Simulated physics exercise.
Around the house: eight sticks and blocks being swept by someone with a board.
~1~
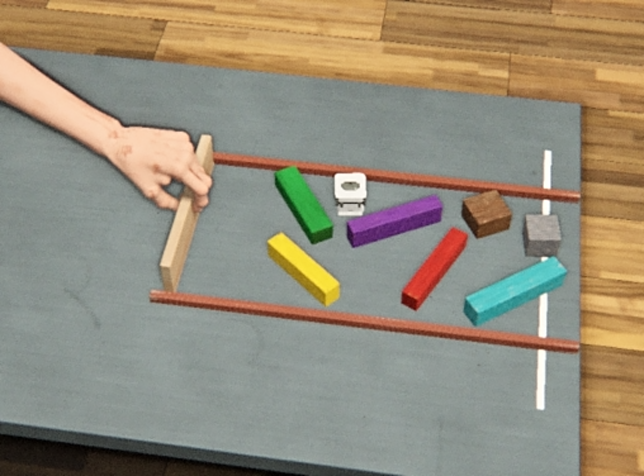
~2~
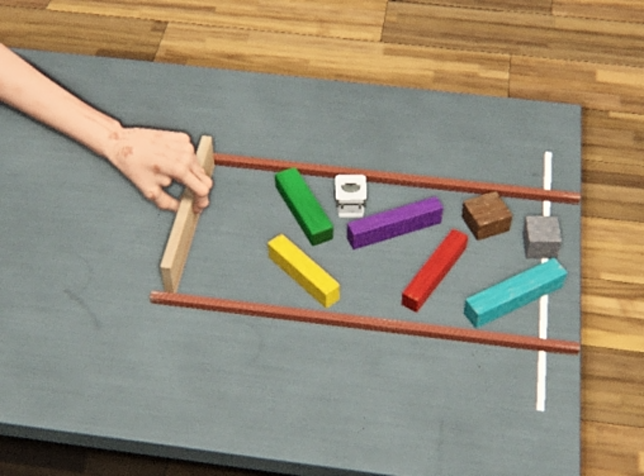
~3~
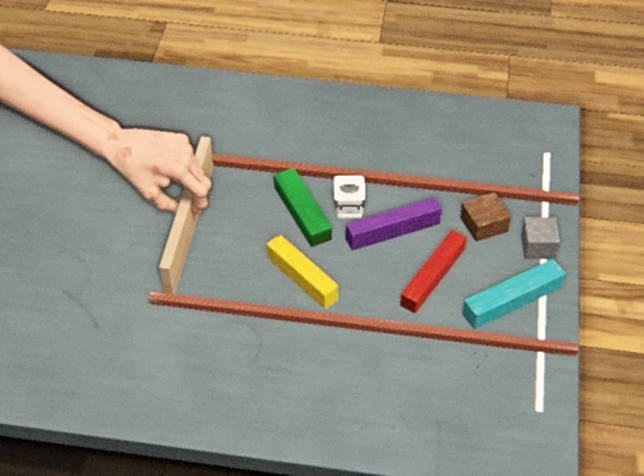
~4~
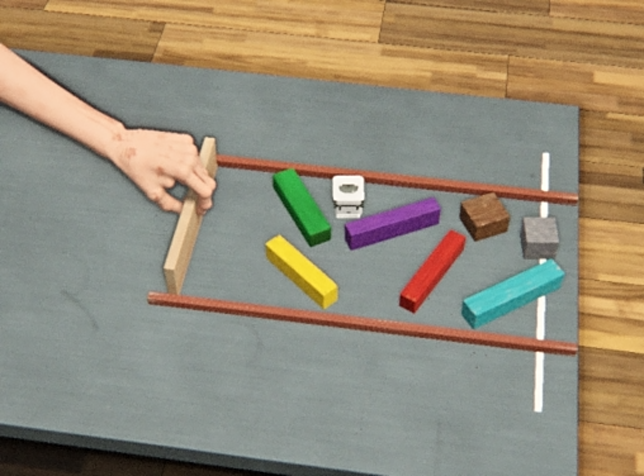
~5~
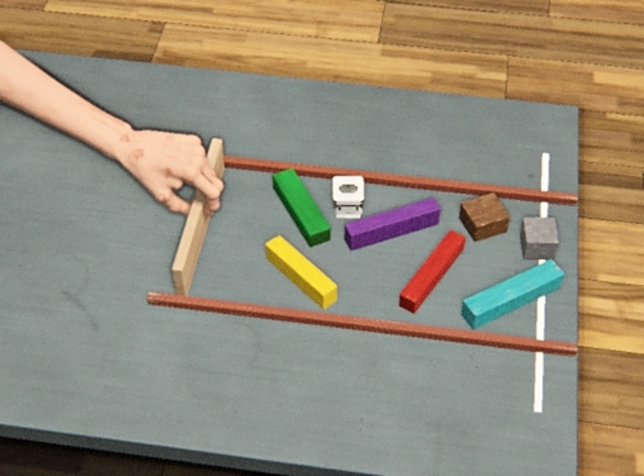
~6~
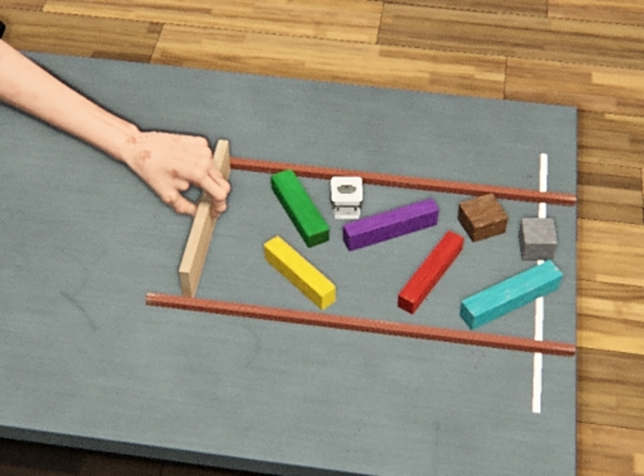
A person's hand, reaching in from the left, grips an upright wooden board on a grey tabletop over a wood floor, seen from above at an angle. Between two reddish rails lie green, yellow, purple and red sticks, a small white object, and, toward a white line at right, brown and grey blocks and a turquoise bar. The hand holds still, then slides the board slightly right, touching nothing ahead, while the view drifts very faintly.
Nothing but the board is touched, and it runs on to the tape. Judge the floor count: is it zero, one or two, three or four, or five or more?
The floor count is five or more.
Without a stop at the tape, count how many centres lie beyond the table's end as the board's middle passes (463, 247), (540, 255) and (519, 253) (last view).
1; 6; 3.
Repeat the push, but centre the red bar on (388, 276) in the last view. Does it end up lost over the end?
Lab note: Started there, it ends up below.
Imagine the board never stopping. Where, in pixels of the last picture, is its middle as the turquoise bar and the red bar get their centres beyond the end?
The turquoise bar gives roughly (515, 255), the red bar roughly (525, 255).
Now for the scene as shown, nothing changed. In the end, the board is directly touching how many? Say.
The number is 2.
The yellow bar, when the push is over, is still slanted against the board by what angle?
The angle is some 0°.
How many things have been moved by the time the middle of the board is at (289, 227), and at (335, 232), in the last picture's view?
By then 2, and 4.
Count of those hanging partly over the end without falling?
I count 0 overhanging.
A little later, none off yet; grey block at rest near (537, 239); turquoise bar at rest near (511, 295); brown block at rest near (482, 218).
Next, none off yet; grey block at rest near (537, 239); turquoise bar at rest near (511, 295); brown block shifted a little near (499, 216).
Later still, none off yet; grey block tilted well over near (599, 271); turquoise bar shifted a little near (545, 297); brown block shifted well along near (573, 231).
When it is over, the number that fall off is five or more; down, white case, purple bar, red bar, brown block, turquoise bar and grey block.
